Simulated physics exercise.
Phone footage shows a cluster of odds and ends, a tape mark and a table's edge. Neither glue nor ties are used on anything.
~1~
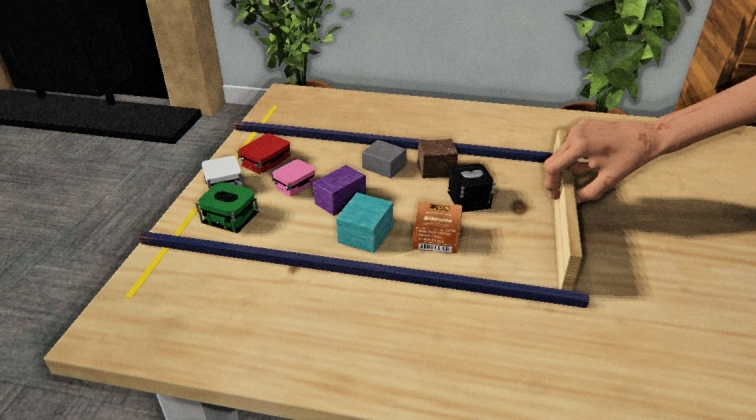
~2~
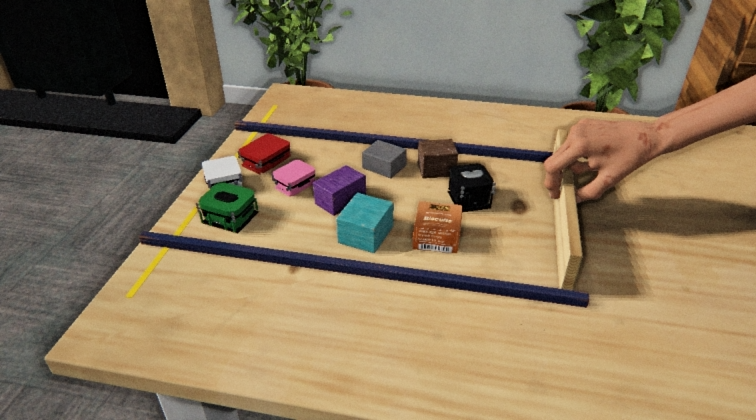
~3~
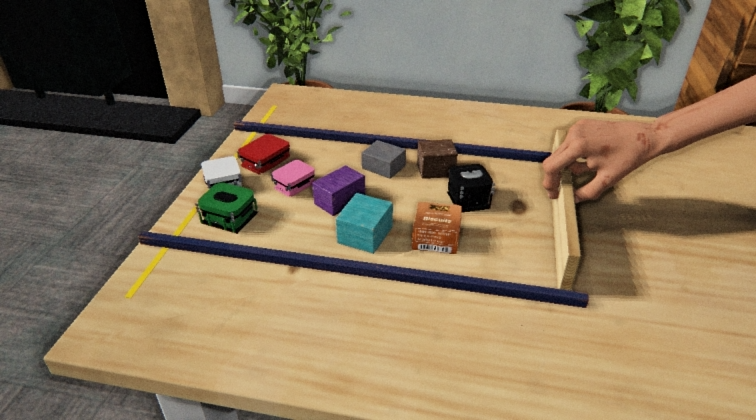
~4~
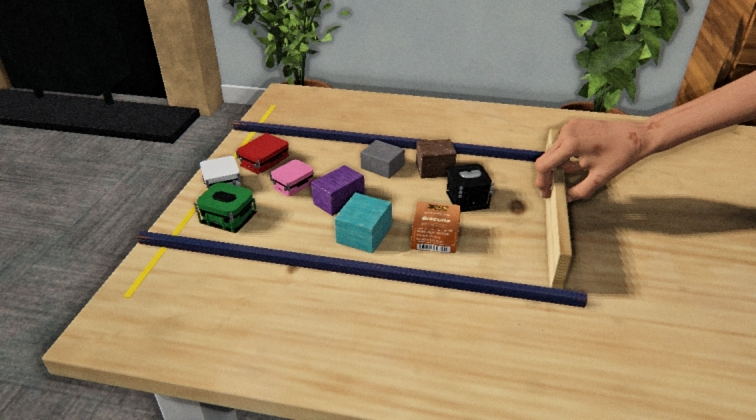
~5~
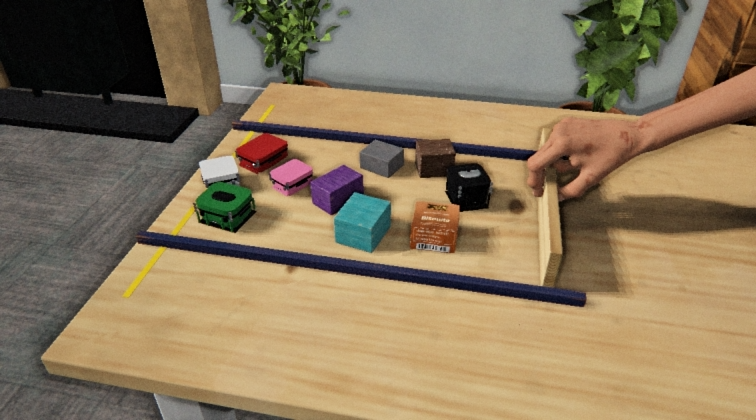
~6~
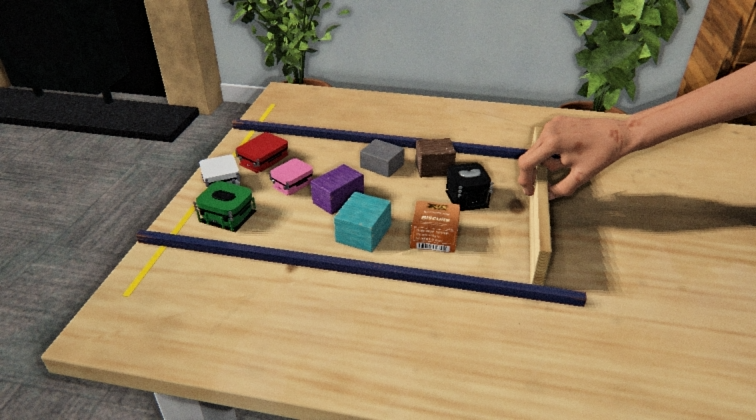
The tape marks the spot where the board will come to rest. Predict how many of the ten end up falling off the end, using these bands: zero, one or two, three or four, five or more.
The count that falls off the end is five or more.
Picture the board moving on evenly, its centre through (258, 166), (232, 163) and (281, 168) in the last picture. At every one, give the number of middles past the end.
Going through the three places, I get 3, 6 and 1.
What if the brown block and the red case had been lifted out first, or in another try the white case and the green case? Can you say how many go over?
The first removal gives 5, the second gives 5.
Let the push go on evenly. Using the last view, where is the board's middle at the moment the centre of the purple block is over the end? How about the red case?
Roughly (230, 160); for the second one, roughly (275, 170).
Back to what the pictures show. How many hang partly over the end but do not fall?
I count 3 overhanging.
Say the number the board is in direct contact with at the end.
Tally at the end: 3.
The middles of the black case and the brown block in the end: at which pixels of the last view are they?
(210, 152) and (226, 133), roughly.
Soon after, none off yet; white case at rest near (221, 176); red case at rest near (263, 153); green case at rest near (226, 206).
After that, none off yet; white case at rest near (221, 176); red case at rest near (263, 153); green case moving near (222, 207).
And then, none off yet; white case displaced about its own width near (186, 172); red case tilting well over near (196, 151); green case tilting well over near (139, 220).
In the end, the number that fall off is five or more; gone, turquoise block, grey block, purple block, pink case, green case, red case and white case.
